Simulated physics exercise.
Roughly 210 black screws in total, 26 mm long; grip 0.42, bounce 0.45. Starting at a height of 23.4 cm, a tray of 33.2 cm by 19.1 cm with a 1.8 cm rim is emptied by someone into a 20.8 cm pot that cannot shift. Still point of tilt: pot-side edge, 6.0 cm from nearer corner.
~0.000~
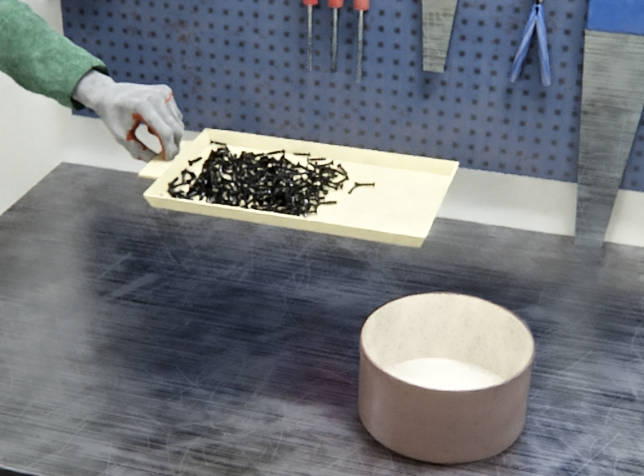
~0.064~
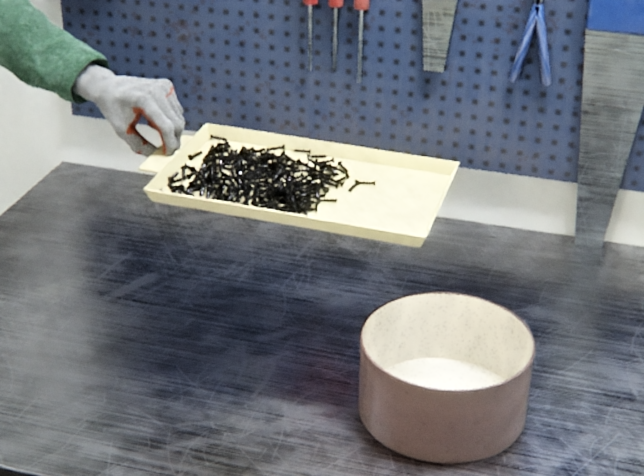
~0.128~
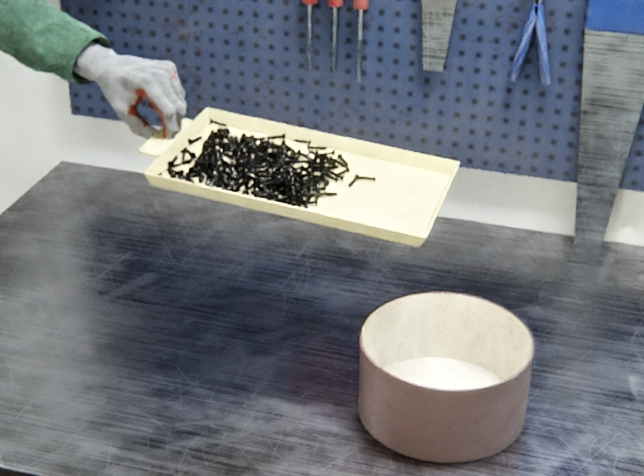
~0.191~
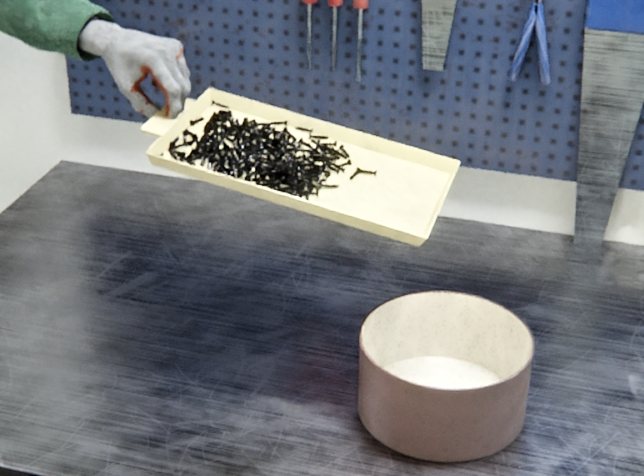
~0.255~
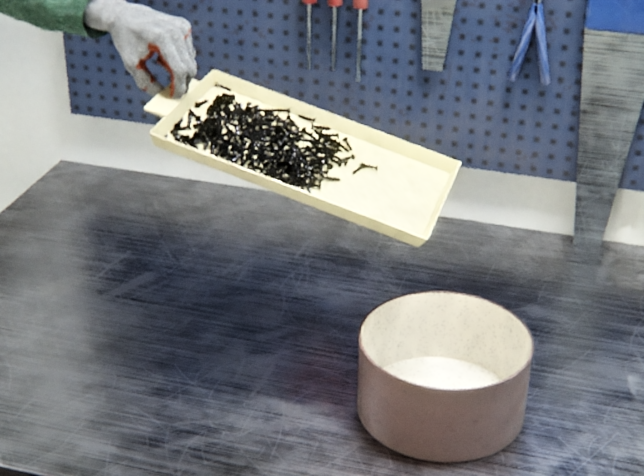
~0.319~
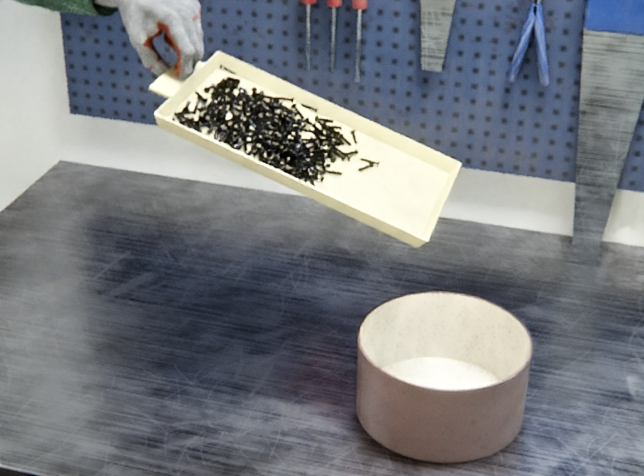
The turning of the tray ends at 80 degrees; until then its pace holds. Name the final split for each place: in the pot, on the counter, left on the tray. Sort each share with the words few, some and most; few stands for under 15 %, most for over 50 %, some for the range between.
The shares come out as follows. Pot: Most. Counter: Some. Left on the tray: Few.
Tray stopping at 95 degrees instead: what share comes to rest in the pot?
Pot share: About 60 per cent.
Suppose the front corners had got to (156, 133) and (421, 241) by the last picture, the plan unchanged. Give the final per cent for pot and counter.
Per cent by place - pot 100, counter 0.
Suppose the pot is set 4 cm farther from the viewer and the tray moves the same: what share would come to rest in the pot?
My estimate: Some 75 per cent.
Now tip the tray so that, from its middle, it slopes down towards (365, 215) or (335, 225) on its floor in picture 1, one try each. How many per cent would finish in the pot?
Near 100 and 80 percent, in that order.
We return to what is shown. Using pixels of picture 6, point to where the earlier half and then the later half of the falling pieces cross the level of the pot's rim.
Early half: About (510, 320); late half: (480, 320).
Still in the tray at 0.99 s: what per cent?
It comes to near 20 per cent.
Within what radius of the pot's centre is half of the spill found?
About 18 centimetres.
Then, at 0.72 s, tilt 49 degrees; the tray holds 100 %, the pot 0 %.
After 0.99 s, tilt 68 degrees; the tray holds 20 %, the pot 20 %.
After 1.36 s, tilt 80 degrees; the tray holds 5 %, the pot 55 %.
In the end, at 2.4 s, pot 60 %, counter 40 %, tray 0 %.
